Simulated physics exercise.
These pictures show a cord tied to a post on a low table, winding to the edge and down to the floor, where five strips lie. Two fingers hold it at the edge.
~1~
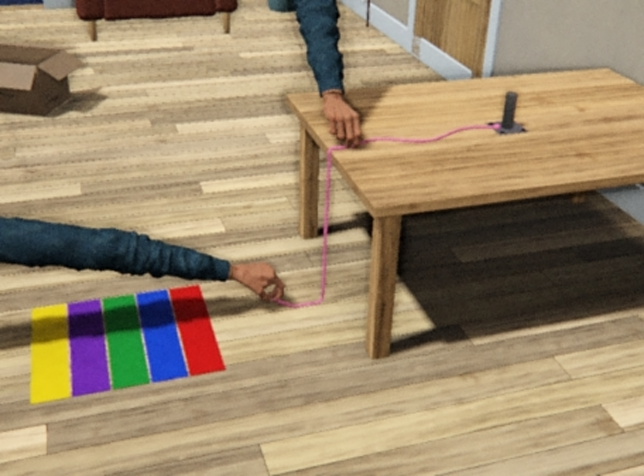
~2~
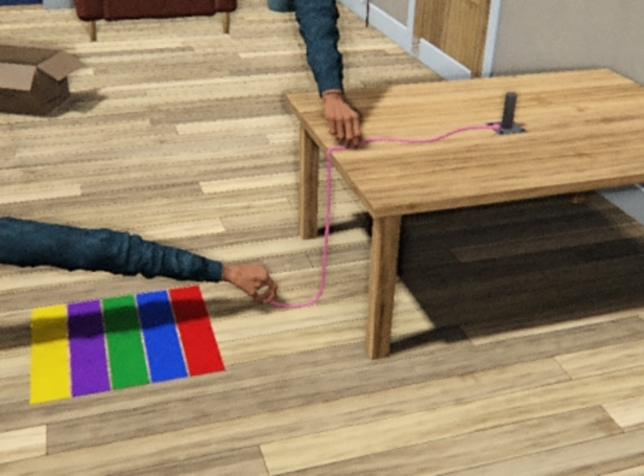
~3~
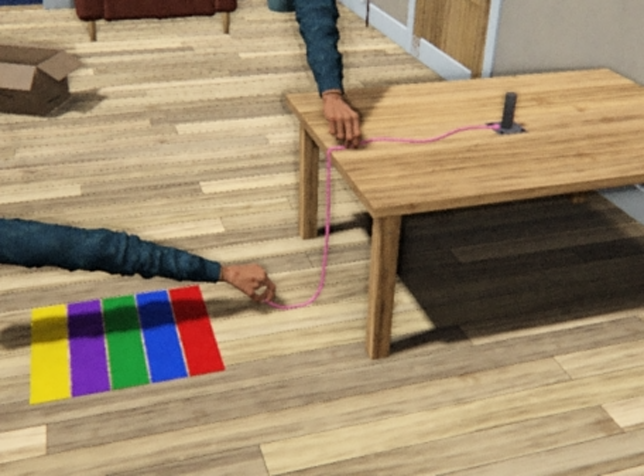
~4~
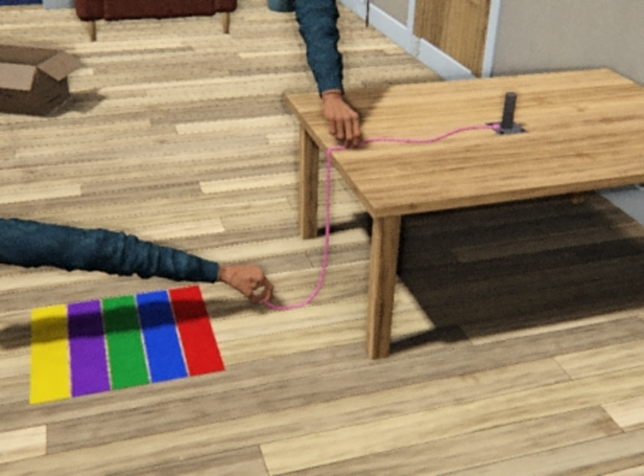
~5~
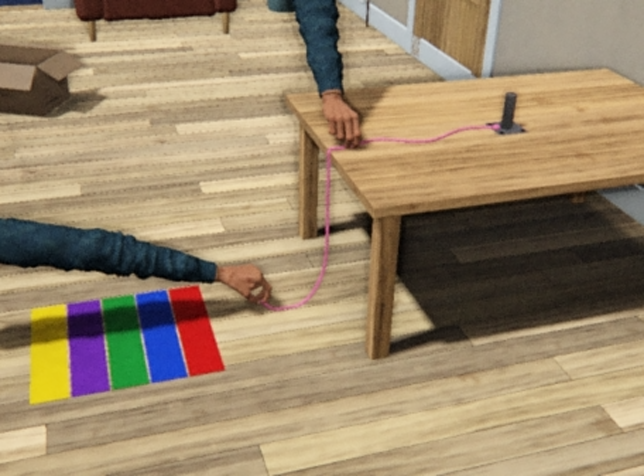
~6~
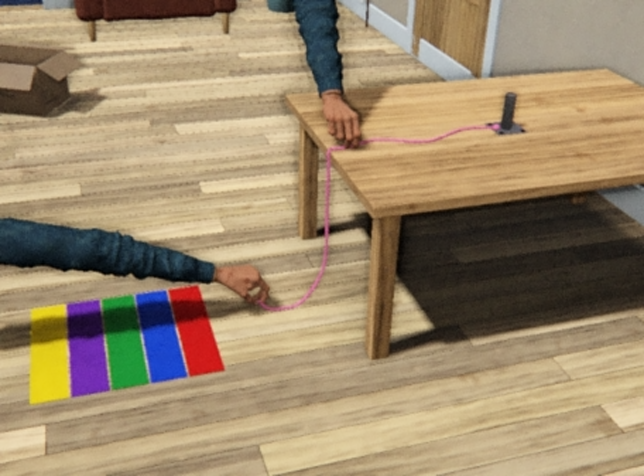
On a wooden floor beside a low table, a hand draws a pink cord's end slightly left while another pins it at the edge.
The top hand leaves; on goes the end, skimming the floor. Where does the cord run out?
The end stops over the blue strip.
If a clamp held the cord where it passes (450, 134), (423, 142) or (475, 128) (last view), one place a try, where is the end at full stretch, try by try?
The places are (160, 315), (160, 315) and (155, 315).
Soon after, end near (213, 308); short of the strips.
After that, end near (177, 314); over red.
At the stop, end near (155, 317); over blue. It gets as far as the blue strip.
